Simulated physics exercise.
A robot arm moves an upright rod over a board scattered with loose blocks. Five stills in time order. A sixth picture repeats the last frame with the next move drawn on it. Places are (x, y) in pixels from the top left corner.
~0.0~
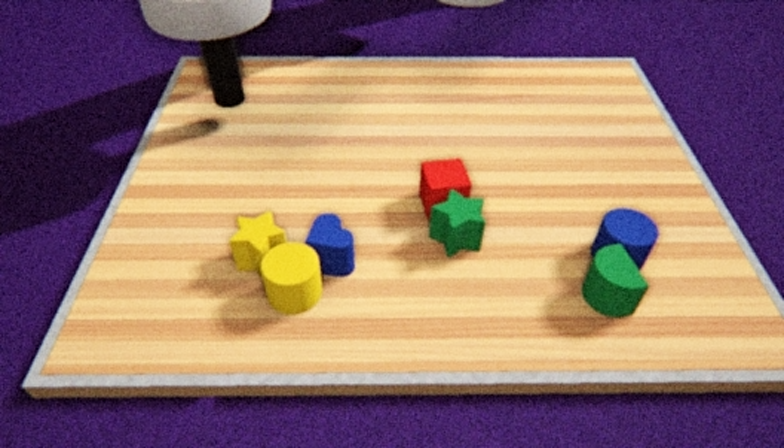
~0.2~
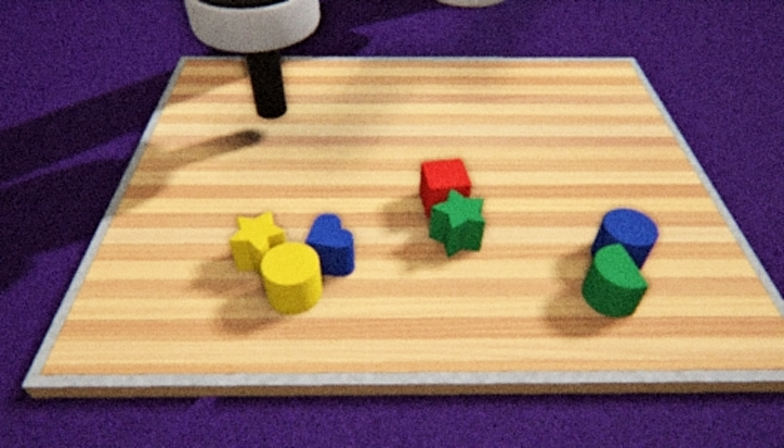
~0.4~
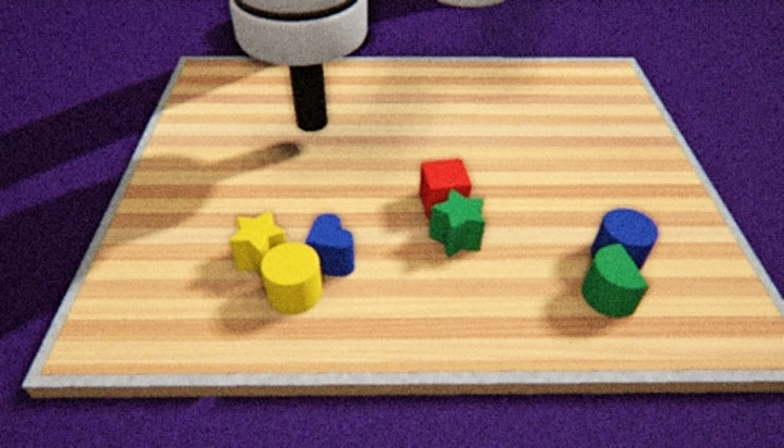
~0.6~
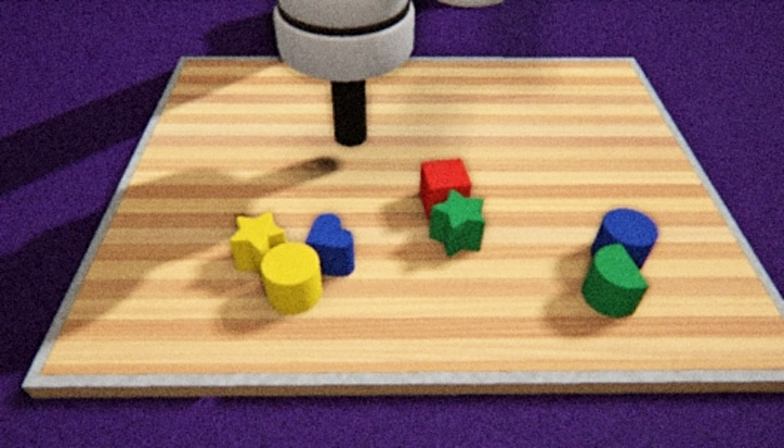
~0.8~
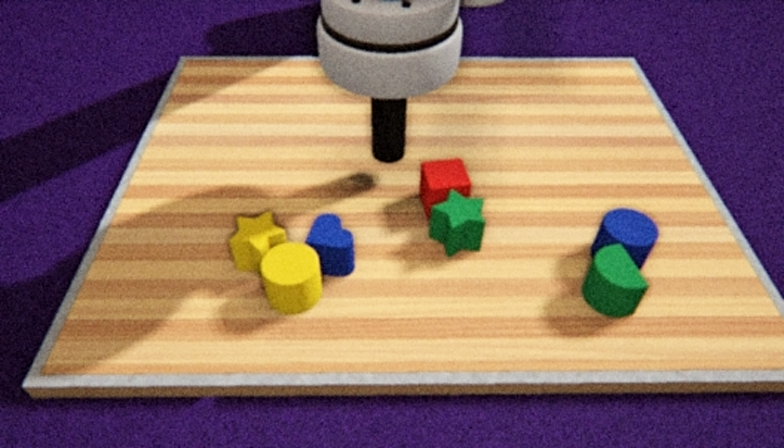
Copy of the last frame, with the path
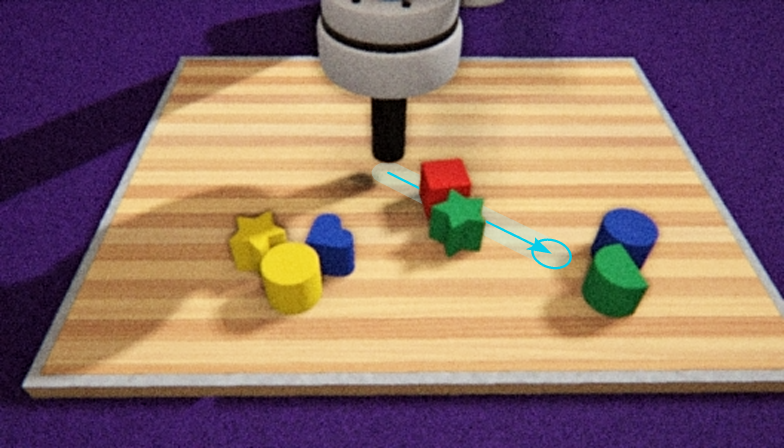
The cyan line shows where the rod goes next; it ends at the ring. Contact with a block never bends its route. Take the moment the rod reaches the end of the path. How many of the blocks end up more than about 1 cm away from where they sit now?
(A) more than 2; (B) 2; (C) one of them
The correct letter is A.
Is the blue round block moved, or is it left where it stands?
It is shifted.
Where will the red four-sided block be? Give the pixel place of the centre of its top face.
I'd say the red four-sided block ends with its top centre at (603, 220).
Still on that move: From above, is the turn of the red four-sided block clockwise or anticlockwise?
The block spins anticlockwise.
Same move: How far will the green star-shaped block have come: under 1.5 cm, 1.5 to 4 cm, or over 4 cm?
The answer here is from 1.5 to 4 cm.
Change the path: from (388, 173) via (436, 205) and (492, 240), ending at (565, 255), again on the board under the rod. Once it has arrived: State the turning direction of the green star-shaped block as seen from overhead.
In a top view, it turns clockwise.
Drawn move, straight from (388, 173) to (551, 254).
On the path given first. One third of the way, rod at (441, 178); red four-sided block at (482, 186); green star-shaped block at (474, 219), turned 50° clockwise.
Two thirds of the way, rod at (497, 205); red four-sided block at (545, 208), turned 30° anticlockwise; green star-shaped block at (485, 226), turned 95° clockwise.
At the end, rod at (558, 234); red four-sided block at (603, 220), turned 85° anticlockwise; green star-shaped block at (485, 226), turned 95° clockwise; green D-shaped block still; blue round block at (658, 227).
